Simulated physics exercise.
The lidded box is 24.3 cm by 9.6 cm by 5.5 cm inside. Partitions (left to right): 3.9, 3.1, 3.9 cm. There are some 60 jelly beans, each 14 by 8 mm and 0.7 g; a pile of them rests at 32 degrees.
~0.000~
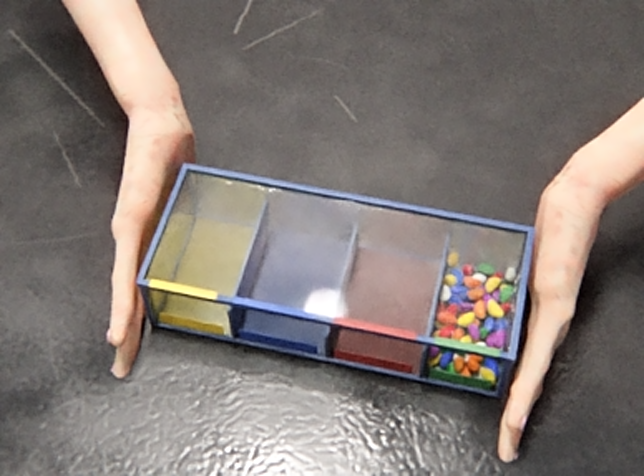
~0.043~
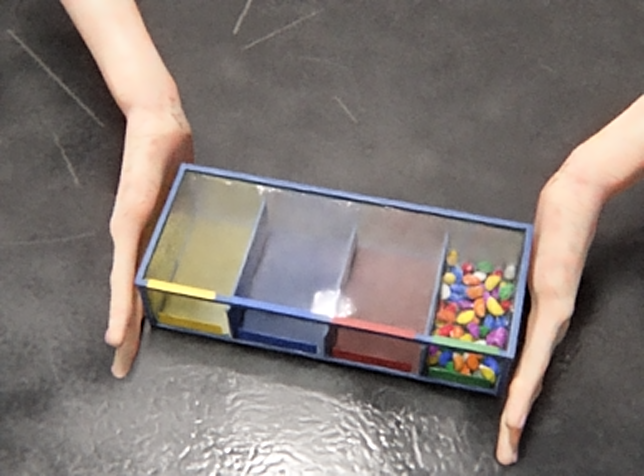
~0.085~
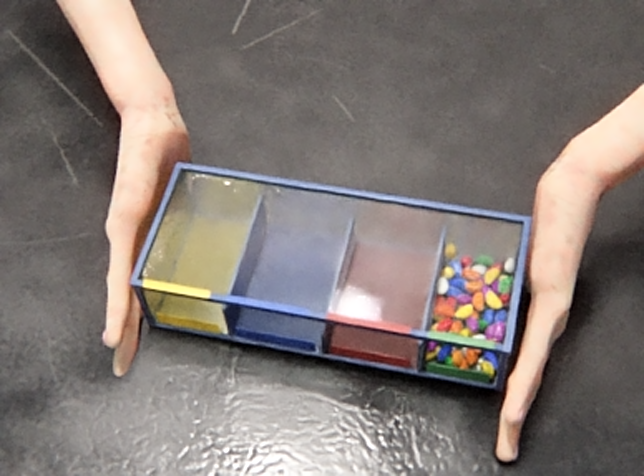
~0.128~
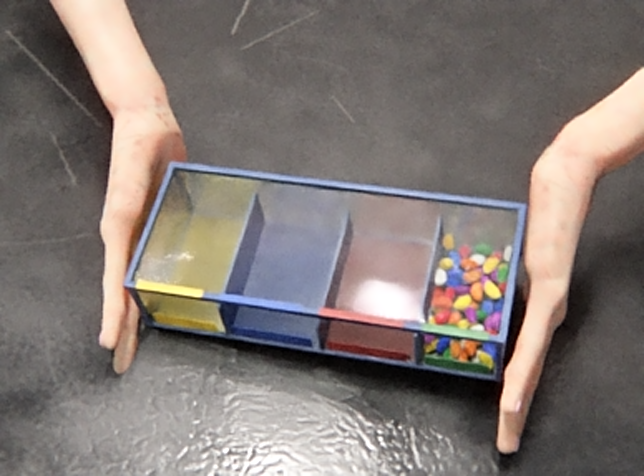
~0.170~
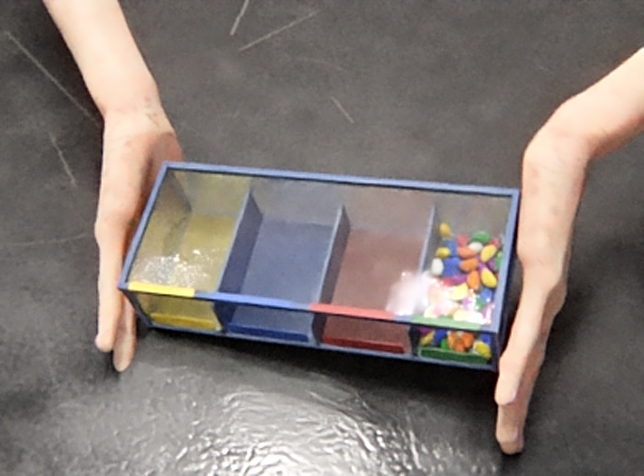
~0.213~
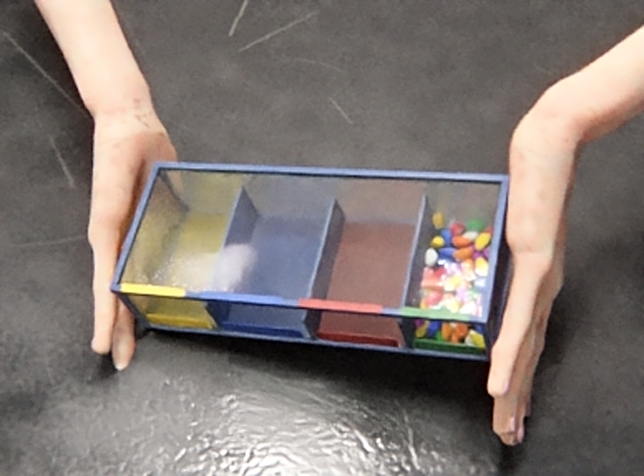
On a dark, scratched, shiny surface seen from above at an angle, two hands hold a clear-lidded, blue-edged box between them. Its four compartments run yellow, blue, red and green from left to right, with a pile of multicoloured jelly beans in the green one. The hands gradually tilt the box, raising its right end and shifting it slightly left, while the beans stay in the green section and the camera remains still.
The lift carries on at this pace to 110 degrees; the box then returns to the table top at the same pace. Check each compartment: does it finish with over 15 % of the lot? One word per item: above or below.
In order - red: Below; blue: Below; green: Above; yellow: Above.
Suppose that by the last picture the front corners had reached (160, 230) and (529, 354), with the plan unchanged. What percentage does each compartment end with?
That leaves red with 0 percent, blue with 0, green with 100 and yellow with 0 percent.
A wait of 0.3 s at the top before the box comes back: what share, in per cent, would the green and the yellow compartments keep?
Green 55; yellow 45.
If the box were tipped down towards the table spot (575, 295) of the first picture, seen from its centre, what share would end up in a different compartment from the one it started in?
Roughly 0 per cent.
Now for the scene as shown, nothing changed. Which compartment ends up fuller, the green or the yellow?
The green compartment ends up with more.
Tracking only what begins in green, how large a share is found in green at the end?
Close to 50 in a hundred.
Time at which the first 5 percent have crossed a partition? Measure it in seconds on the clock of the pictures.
1.10 s, roughly.
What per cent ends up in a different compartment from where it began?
I'd say close to 50 percent.
Then, at 1.30 s, tilt 110 degrees; red 15 %, blue 5 %, green 70 %, yellow 5 %.
Then, at 2.02 s, tilt 50 degrees; red 5 %, blue 5 %, green 50 %, yellow 40 %.
Then, at 2.77 s, tilt 0 degrees; red 5 %, blue 5 %, green 50 %, yellow 40 %.
At rest (3.2 s), red 5 %, blue 5 %, green 50 %, yellow 40 %.
